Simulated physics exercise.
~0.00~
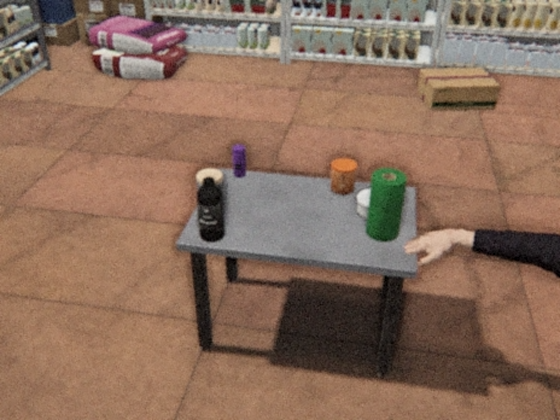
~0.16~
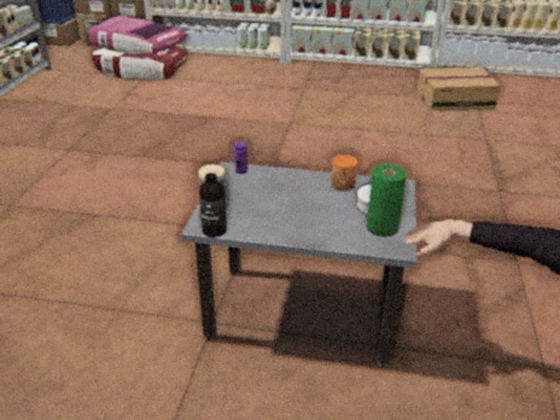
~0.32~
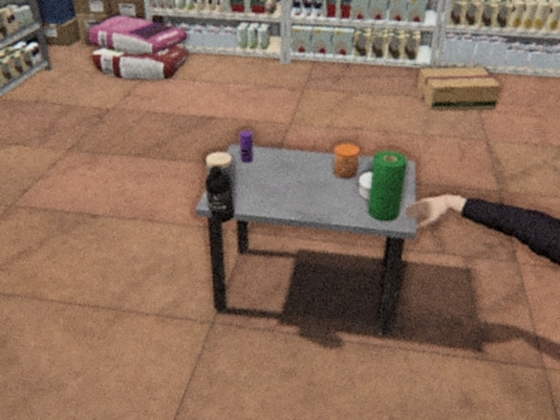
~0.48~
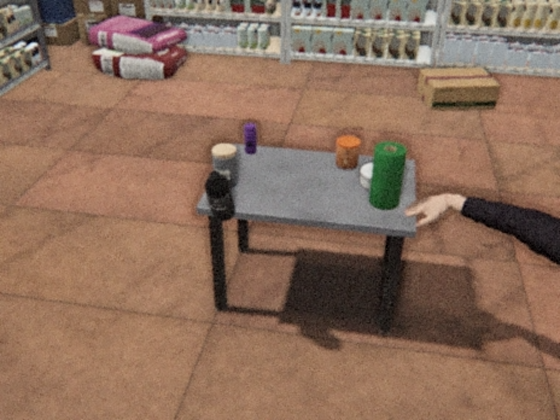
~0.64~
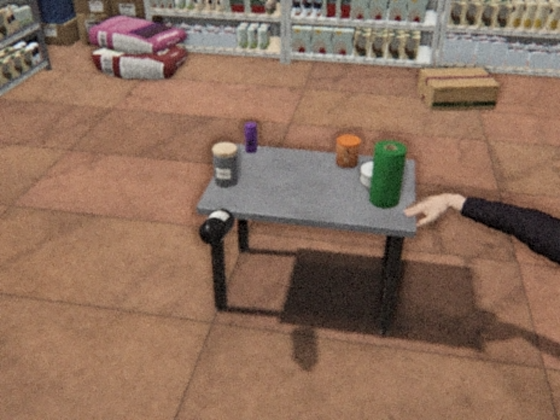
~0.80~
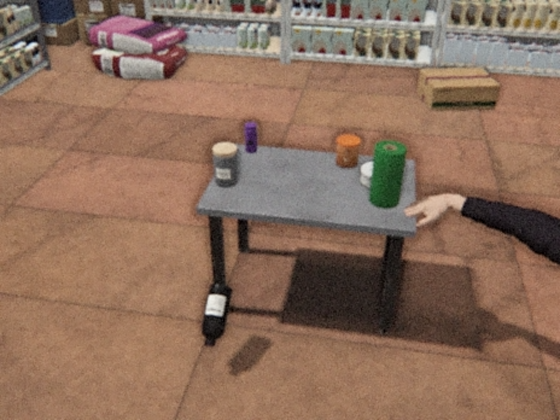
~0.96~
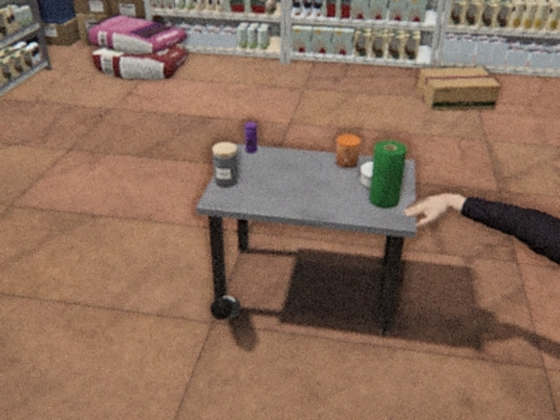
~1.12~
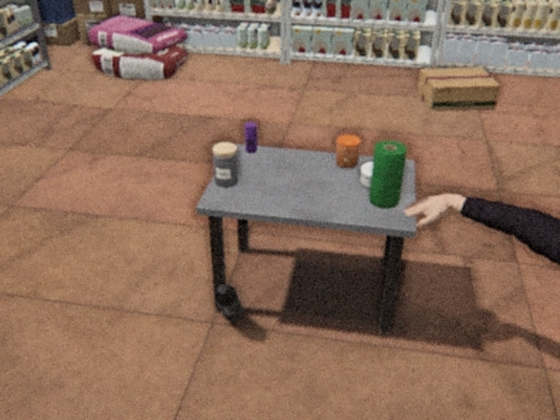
A hand in a dark sleeve reaches in from the right beside a grey table in a shop with reddish floor tiles and stocked shelves behind, seen from above. A black bottle and a grey jar stand on the left, a purple shaker behind them, and an orange tin, white tub and green roll on the right. The table slides a short way back and stops. The black bottle tips, falls off the near left edge and drops upside down to the floor, ending leaning by the table leg, while the other items remain standing on top.
